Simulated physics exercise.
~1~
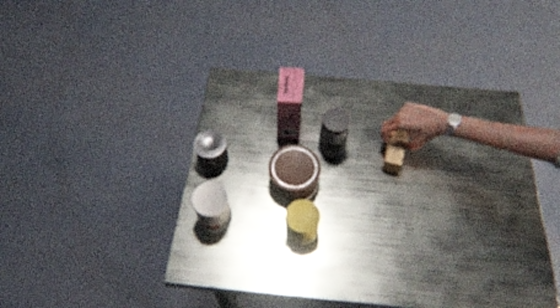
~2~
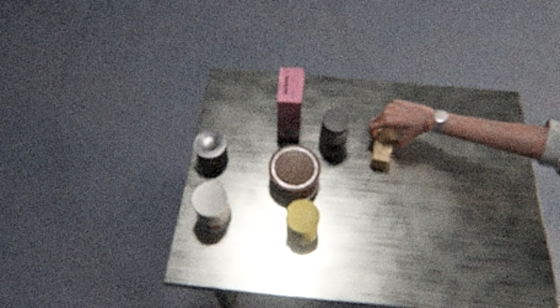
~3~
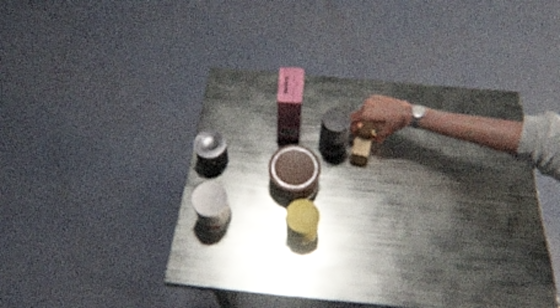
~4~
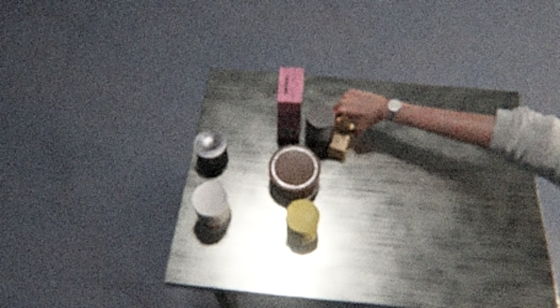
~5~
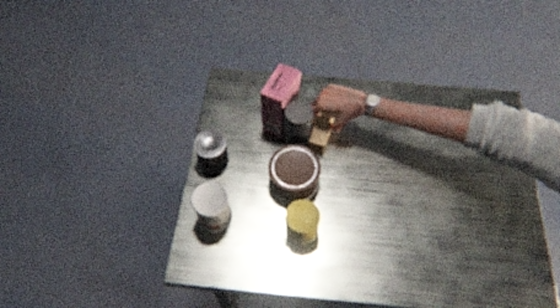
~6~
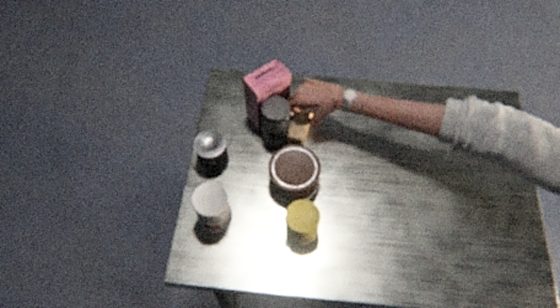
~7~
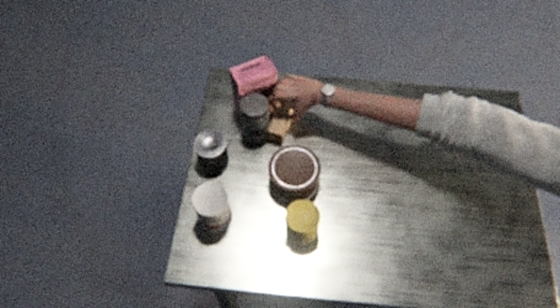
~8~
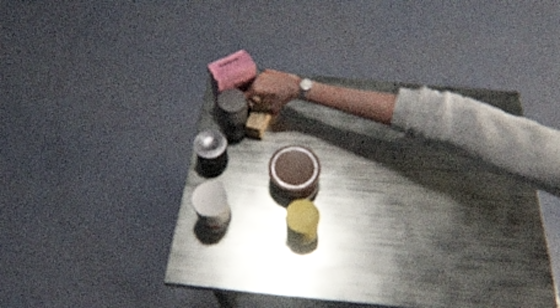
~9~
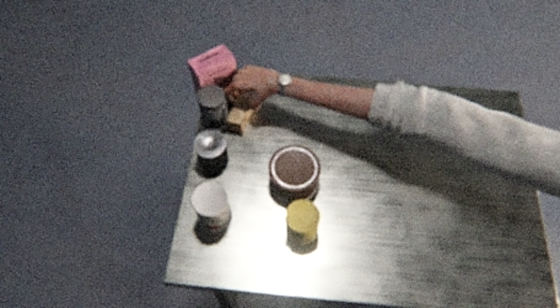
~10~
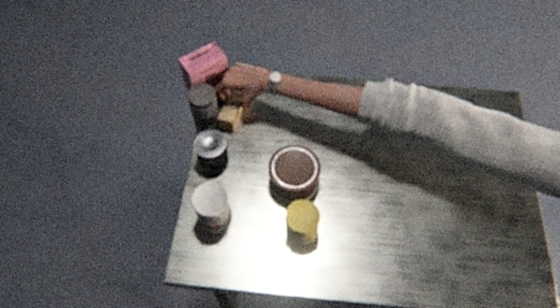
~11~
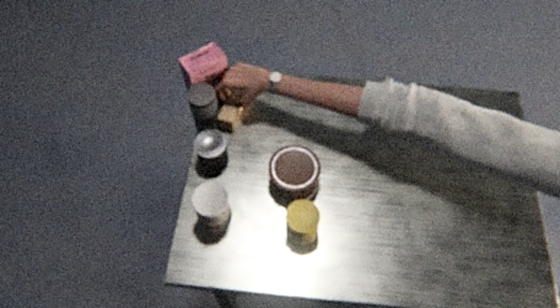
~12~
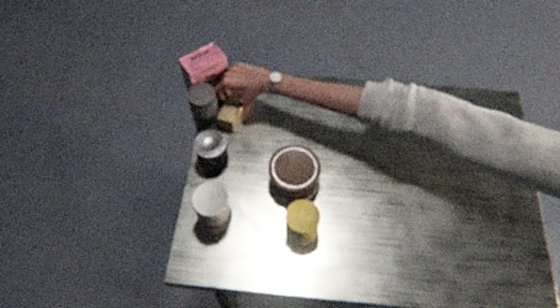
A hand slides a wooden block left, pushing a grey jar and pink packet, still upright.
